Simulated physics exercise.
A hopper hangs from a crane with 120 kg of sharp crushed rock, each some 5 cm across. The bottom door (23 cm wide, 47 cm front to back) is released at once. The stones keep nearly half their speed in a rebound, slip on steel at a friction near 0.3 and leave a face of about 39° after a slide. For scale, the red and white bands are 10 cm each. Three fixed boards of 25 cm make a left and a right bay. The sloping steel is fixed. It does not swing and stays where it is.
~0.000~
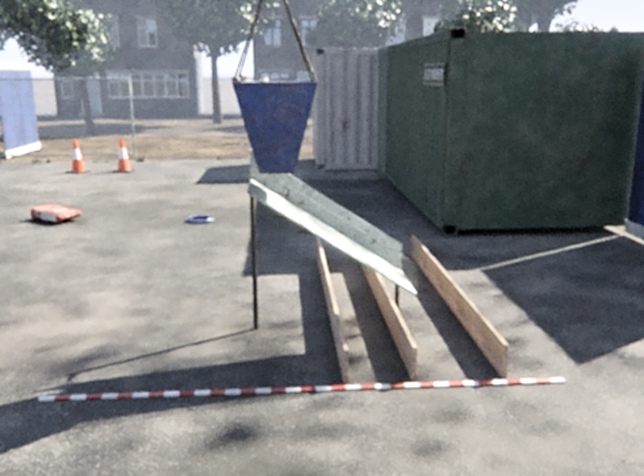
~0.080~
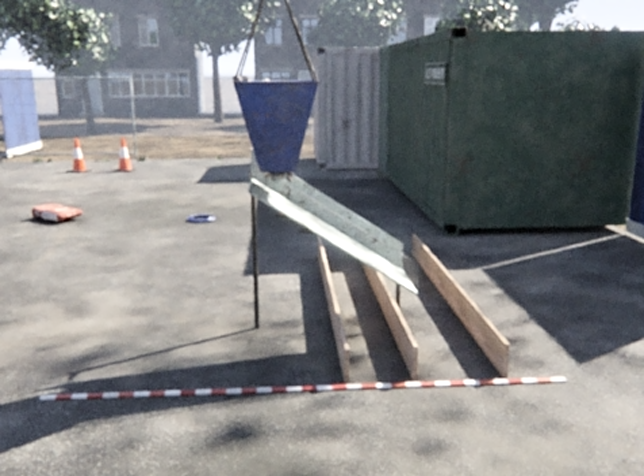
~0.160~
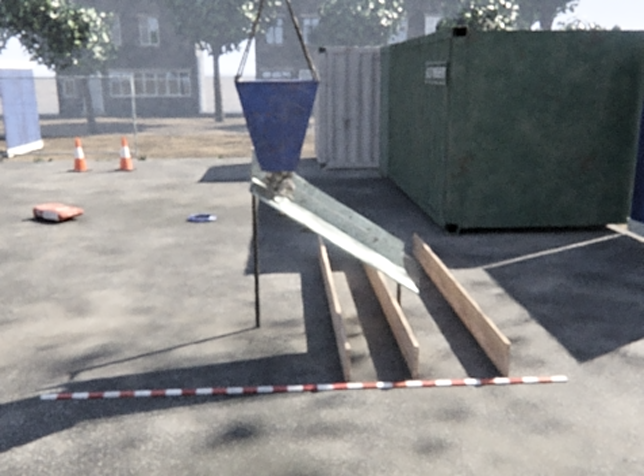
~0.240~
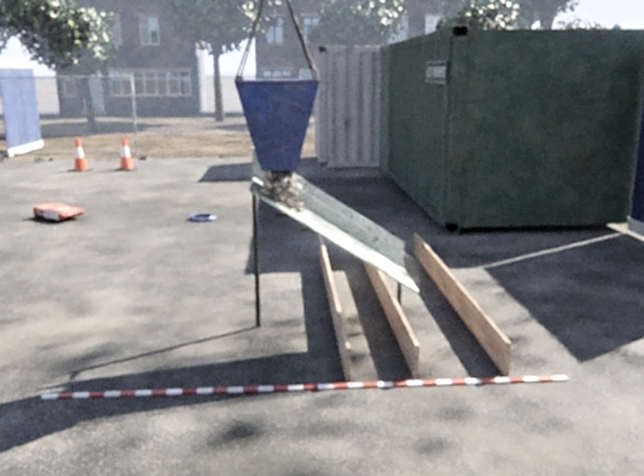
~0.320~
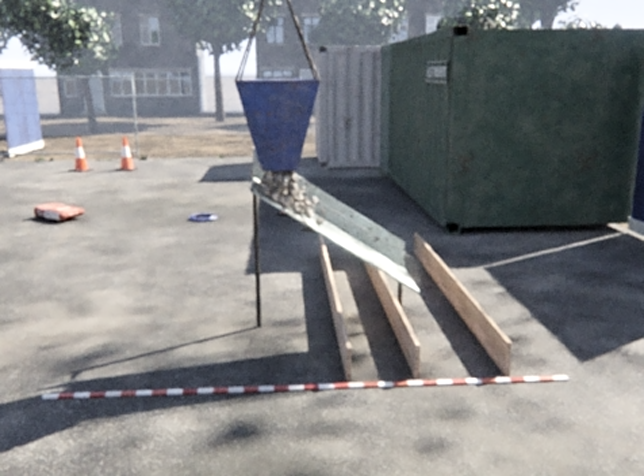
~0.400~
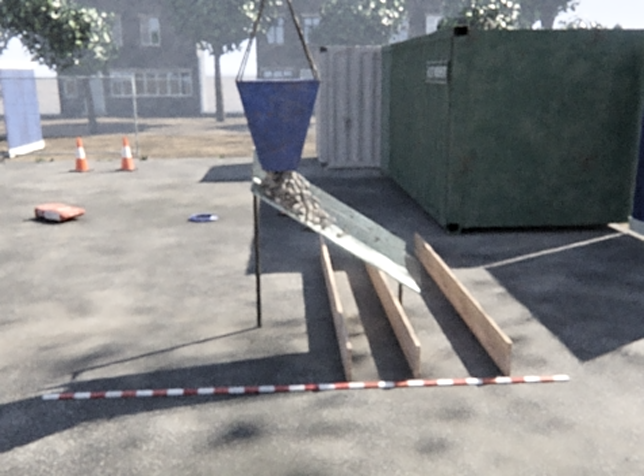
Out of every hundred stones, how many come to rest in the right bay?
Some 99 per cent of it.
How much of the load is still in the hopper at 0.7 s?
About 35 per cent.
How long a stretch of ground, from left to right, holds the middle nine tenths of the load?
Roughly 50 cm.
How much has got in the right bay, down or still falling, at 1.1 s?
Some 30 per cent.
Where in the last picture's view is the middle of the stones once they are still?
Around (458, 335).
After 0.7 s, 37 % in the hopper, 62 % on the steel, 1 % falling or lying in the right bay; the stones farthest right are at (423, 285).
After 1.1 s, 3 % in the hopper, 69 % on the steel, 28 % falling or lying in the right bay; the stones farthest right are at (478, 337).
After 1.7 s, 0 % in the hopper, 20 % on the steel, 79 % falling or lying in the right bay, 1 % falling or lying right of the bays; the stones farthest right are at (508, 328).
After 2.6 s, 0 % in the hopper, 99 % falling or lying in the right bay, 1 % falling or lying right of the bays; the stones farthest right are at (524, 327).
After 4.5 s, 0 % in the hopper, 99 % in the right bay, 1 % right of the bays; the stones farthest right are at (524, 327).
